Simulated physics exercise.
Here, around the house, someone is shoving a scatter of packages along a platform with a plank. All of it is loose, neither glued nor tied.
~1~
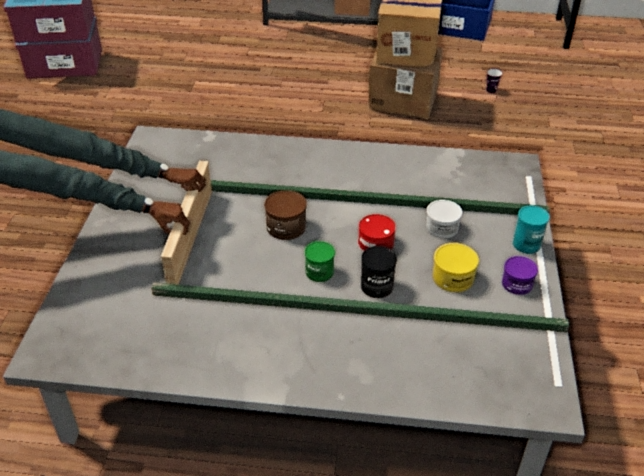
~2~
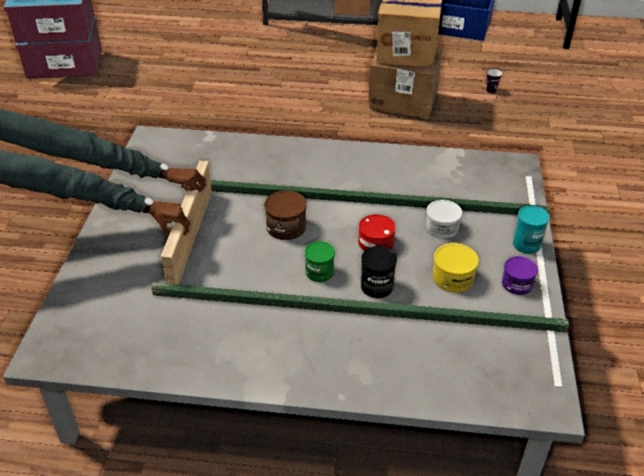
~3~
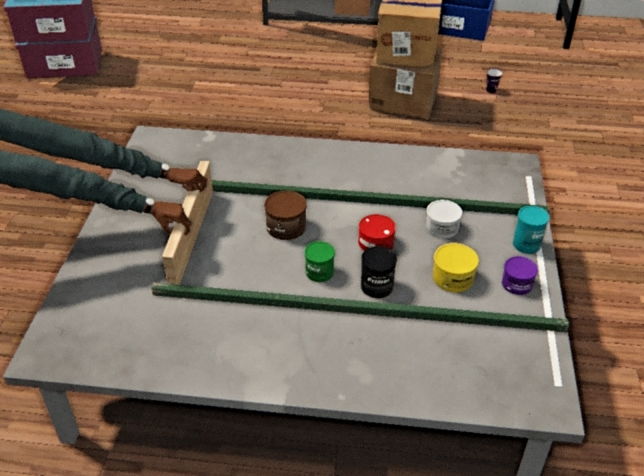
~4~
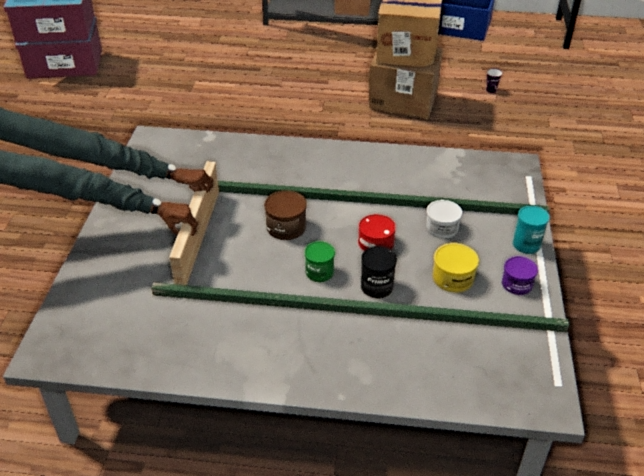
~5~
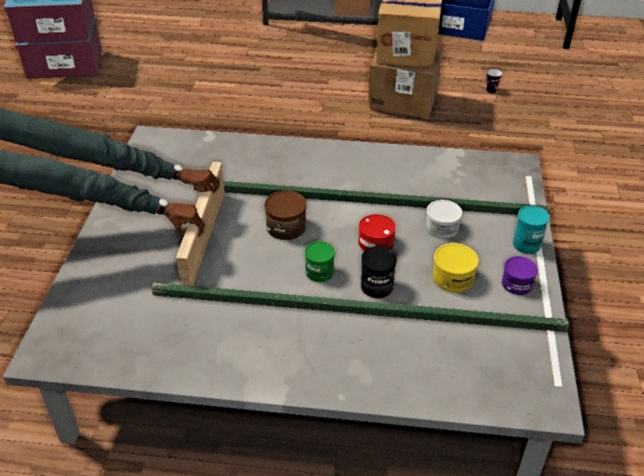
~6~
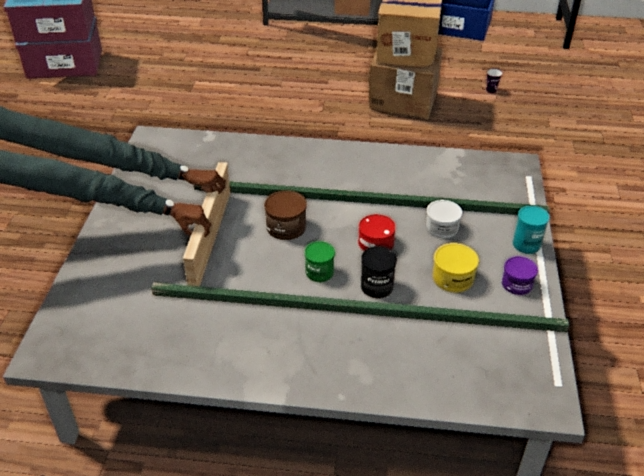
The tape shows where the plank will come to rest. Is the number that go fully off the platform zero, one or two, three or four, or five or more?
It is five or more.
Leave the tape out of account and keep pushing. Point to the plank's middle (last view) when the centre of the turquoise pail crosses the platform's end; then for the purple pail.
With the turquoise pail it sits around (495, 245), with the purple pail around (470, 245).
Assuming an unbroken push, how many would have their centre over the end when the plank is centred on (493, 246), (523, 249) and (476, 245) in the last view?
First 1, then 5, finally 1.
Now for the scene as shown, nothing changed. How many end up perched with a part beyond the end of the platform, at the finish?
Number: 1.
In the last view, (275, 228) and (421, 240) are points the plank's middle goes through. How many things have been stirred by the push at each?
So 1, and at the other place 6.
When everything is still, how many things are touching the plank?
1 in contact.
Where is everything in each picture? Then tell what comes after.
In the first picture, turquoise pail (530, 230); purple pail (519, 276); yellow pail (455, 268); plank (189, 221); tape (542, 266).
In the second picture, purple pail (519, 276); green pail (320, 262).
In the third picture, yellow pail (455, 268); brown pail (286, 216).
In the fourth picture, turquoise pail (530, 230); plank (196, 222).
In the fifth picture, purple pail (519, 276); black pail (378, 273).
In the sixth picture, turquoise pail (530, 230); purple pail (519, 276); yellow pail (455, 268); plank (209, 223); tape (542, 266).
Soon after, none off yet; turquoise pail at rest near (530, 230); purple pail at rest near (519, 276); yellow pail at rest near (455, 268).
At rest, the number that fall off is five or more; fallen, brown pail, red canister, black pail, white pail, yellow pail, purple pail and turquoise pail.
